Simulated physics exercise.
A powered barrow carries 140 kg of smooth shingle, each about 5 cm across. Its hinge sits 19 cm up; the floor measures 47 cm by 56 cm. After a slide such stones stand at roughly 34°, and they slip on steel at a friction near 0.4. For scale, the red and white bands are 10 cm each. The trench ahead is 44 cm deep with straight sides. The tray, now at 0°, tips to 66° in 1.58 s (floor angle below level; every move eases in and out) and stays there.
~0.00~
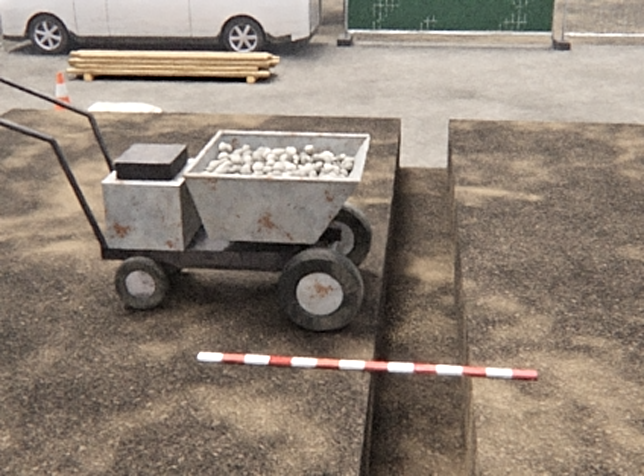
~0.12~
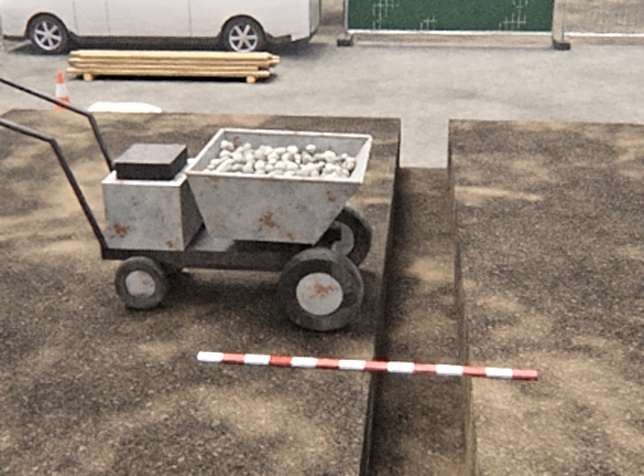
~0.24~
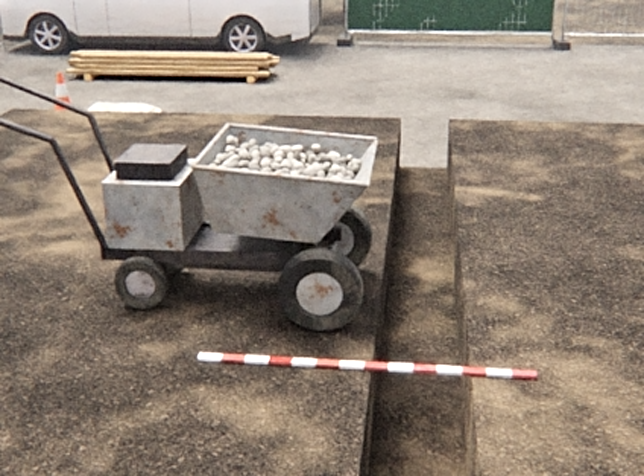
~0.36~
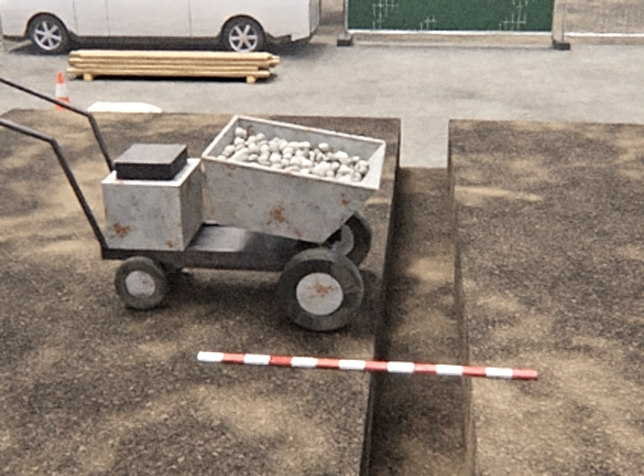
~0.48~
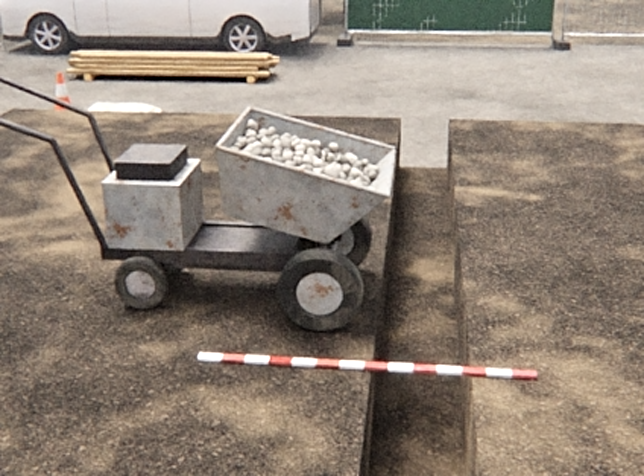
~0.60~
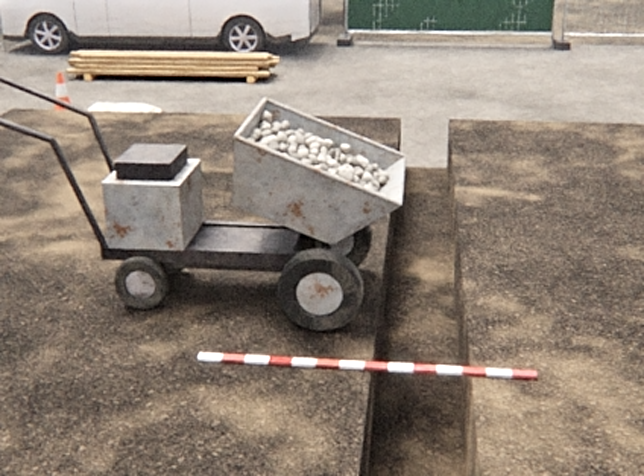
Beside a straight trench, a barrow's grey tray of pale stones tilts steadily to the right.
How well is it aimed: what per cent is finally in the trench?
Roughly 47 per cent ends in the trench.
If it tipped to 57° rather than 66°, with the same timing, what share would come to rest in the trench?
It would be near 25 per cent.
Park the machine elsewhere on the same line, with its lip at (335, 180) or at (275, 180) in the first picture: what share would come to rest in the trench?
First some 65, then 90 per cent.
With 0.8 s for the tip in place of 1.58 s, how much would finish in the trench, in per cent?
In that case some 35 per cent.
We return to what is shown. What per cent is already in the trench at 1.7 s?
Some 5 per cent.
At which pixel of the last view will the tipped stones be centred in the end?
Near (461, 301).
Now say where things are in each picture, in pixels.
In the first frame, the tray is at 0°, its lip at (358, 181); the top of the load is at (258, 156).
In the second frame, the tray is at 1°, its lip at (361, 182); the top of the load is at (260, 154); the stones move at 0.1 m/s on average.
In the third frame, the tray is at 4°, its lip at (367, 185); the top of the load is at (265, 151); the stones move at 0.3 m/s on average.
In the fourth frame, the tray is at 9°, its lip at (377, 189); the top of the load is at (259, 145); the stones move at 0.4 m/s on average.
In the fifth frame, the tray is at 15°, its lip at (388, 196); the top of the load is at (255, 135); the stones move at 0.4 m/s on average.
In the sixth frame, the tray is at 21°, its lip at (401, 205); the top of the load is at (266, 128); the stones move at 0.5 m/s on average.
After 1.2 s the floor is at 55°; 100 % in the tray; the foremost stones are at (446, 238).
After 1.7 s the floor is at 66°; 65 % in the tray, 7 % in the trench, 29 % past the trench; the foremost stones are at (557, 310).
After 2.0 s the floor is at 66°; 42 % in the tray, 14 % in the trench, 44 % past the trench; the foremost stones are at (632, 294).
After 4.0 s the floor is at 66°; 7 % in the tray, 47 % in the trench, 45 % past the trench; the foremost stones are past the picture's edge.
